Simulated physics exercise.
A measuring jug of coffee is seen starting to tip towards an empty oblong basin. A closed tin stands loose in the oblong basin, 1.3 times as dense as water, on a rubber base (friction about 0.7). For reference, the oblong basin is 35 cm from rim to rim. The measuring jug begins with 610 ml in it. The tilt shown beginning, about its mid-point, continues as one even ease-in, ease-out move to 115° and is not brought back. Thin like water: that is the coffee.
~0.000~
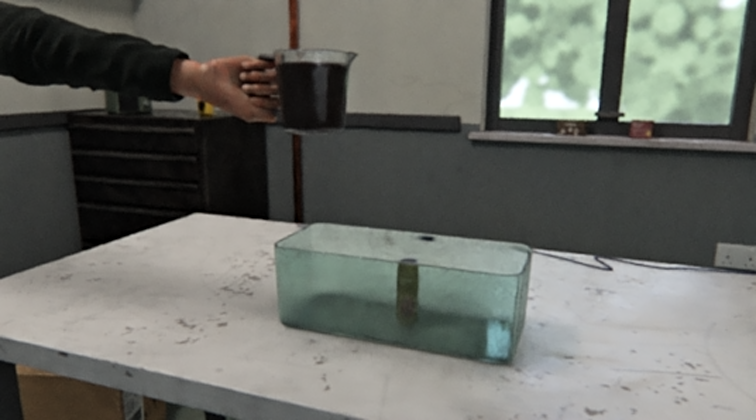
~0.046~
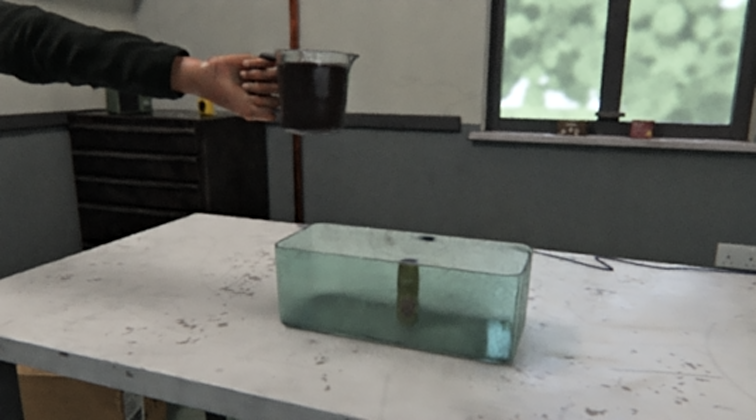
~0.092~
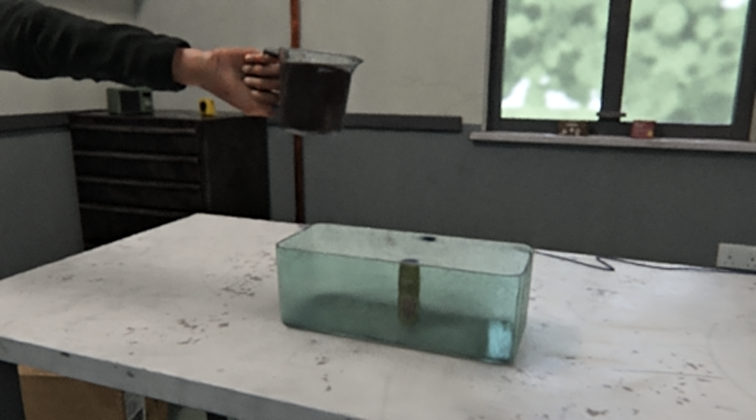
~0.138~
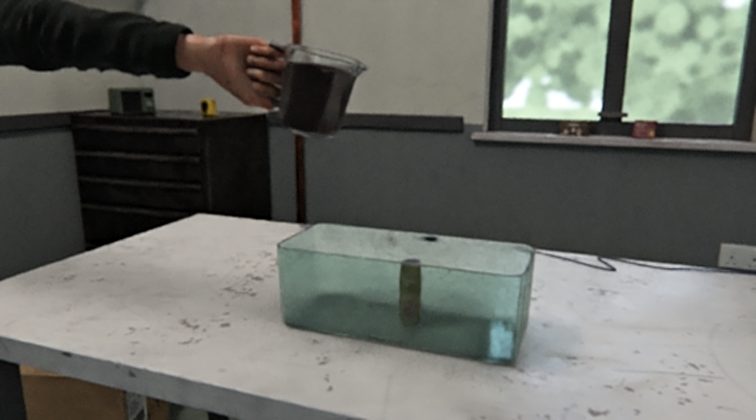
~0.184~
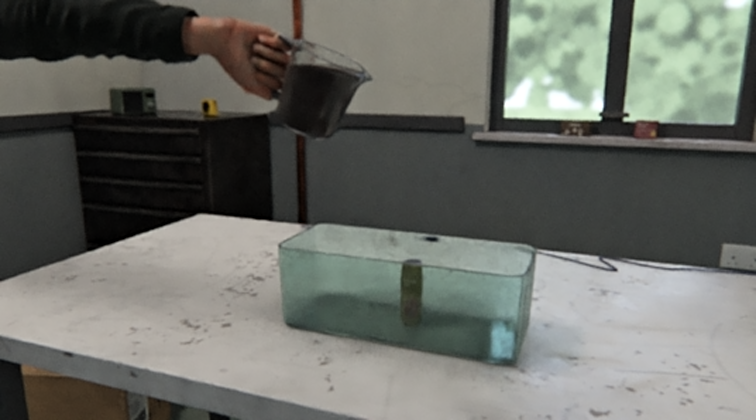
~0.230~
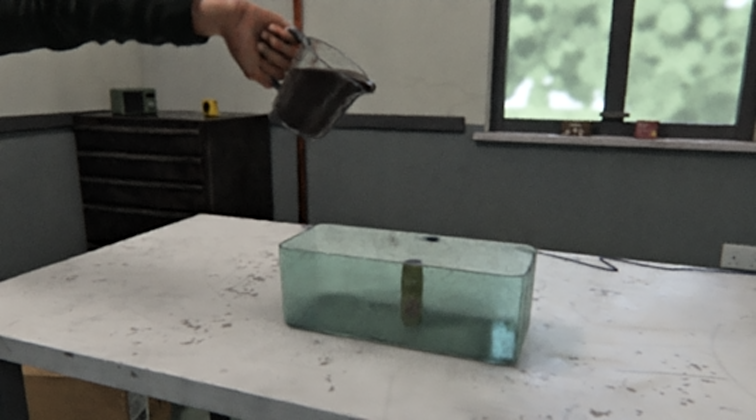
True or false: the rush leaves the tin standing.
False.
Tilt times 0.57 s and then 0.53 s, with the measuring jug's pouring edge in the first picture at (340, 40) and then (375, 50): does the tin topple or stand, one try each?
First it tips over; then it stays on its base.
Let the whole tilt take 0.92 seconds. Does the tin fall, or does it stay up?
In that case the tin overturns.
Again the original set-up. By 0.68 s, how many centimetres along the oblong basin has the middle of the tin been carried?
2 cm, roughly.
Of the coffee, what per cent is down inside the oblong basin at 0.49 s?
About 16%.
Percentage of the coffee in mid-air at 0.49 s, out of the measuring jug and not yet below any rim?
Roughly 44 percent.
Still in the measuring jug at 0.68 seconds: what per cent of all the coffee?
4 %.
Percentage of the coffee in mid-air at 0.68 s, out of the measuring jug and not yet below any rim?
Airborne share: Near 18 %.
After 0.49 s the tilt is 106° and 41 per cent is still to pour; the tin stands where it began.
After 0.68 s the tilt is 115° and 4 per cent is still to pour; the tin stands 2 cm from where it began.
After 0.88 s the tilt is 115° and 0 per cent is still to pour; the tin lies on its side.
After 1.10 s the tilt is 115° and 0 per cent is still to pour; the tin lies on its side.
In the end the tin lies on its side.
